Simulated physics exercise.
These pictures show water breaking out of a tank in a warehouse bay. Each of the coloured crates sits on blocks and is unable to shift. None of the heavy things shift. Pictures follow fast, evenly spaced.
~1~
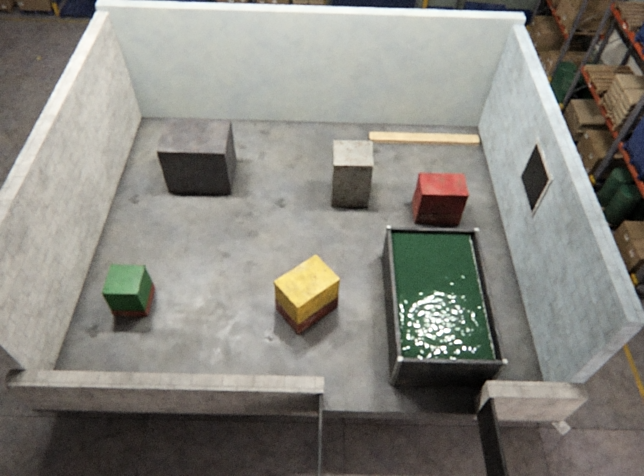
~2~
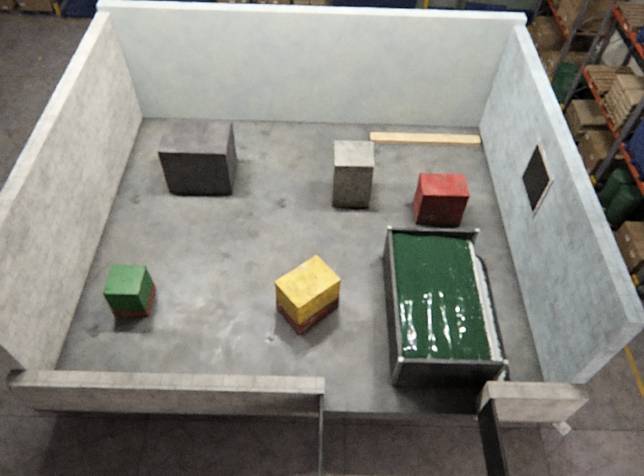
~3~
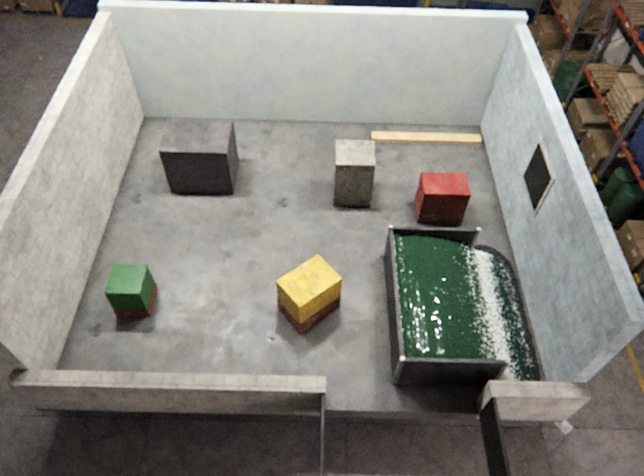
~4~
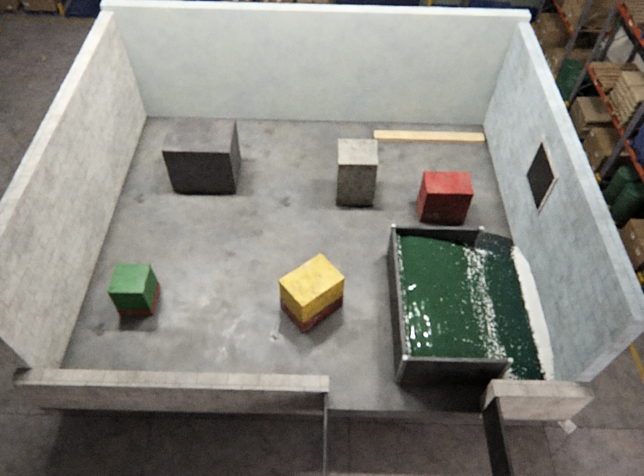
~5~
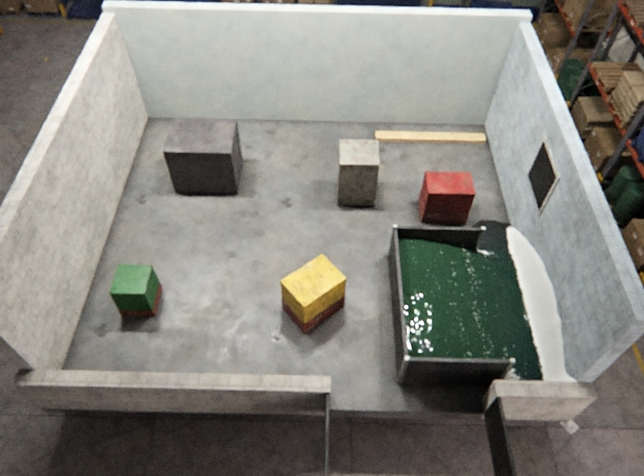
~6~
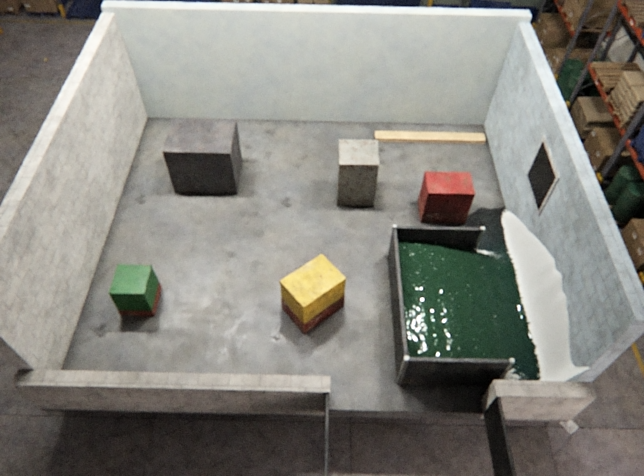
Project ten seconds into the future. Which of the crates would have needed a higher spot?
As I see it, the yellow crate is spared, the green crate is spared, the red crate is spared.
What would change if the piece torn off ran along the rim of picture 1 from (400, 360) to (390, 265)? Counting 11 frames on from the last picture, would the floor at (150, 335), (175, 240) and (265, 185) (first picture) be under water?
Okay, the first is waterlogged, the next is left untouched, and the last is waterlogged.
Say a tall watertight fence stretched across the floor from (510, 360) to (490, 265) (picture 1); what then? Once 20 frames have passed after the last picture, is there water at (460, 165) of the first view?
I'd call it watered.
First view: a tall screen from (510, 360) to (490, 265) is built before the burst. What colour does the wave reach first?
The red one gets it first.
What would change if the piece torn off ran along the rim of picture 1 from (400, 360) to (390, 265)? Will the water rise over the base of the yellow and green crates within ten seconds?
As I see it, the yellow crate gets reached, and the green crate gets reached.
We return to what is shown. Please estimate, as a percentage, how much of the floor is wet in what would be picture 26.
My estimate is roughly 30 percent.
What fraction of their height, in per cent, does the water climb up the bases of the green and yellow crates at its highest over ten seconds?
Roughly 40 percent, then 10 percent.
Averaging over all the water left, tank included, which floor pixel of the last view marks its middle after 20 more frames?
Near (452, 261) in the last view.
A moment on, water covers 15 % of the floor; the yellow crate not reached, the green crate not reached, the red crate water round its plinth.
Next, water covers 25 % of the floor; the yellow crate not reached, the green crate not reached, the red crate water round its plinth.
Then, water covers 30 % of the floor; the yellow crate not reached, the green crate not reached, the red crate water round its plinth.
Later, water covers 55 % of the floor; the yellow crate water round its plinth, the green crate water round its plinth, the red crate water round its plinth.
In the end, water covers 90 % of the floor; the yellow crate stayed above the water, the green crate stayed above the water, the red crate stayed above the water.
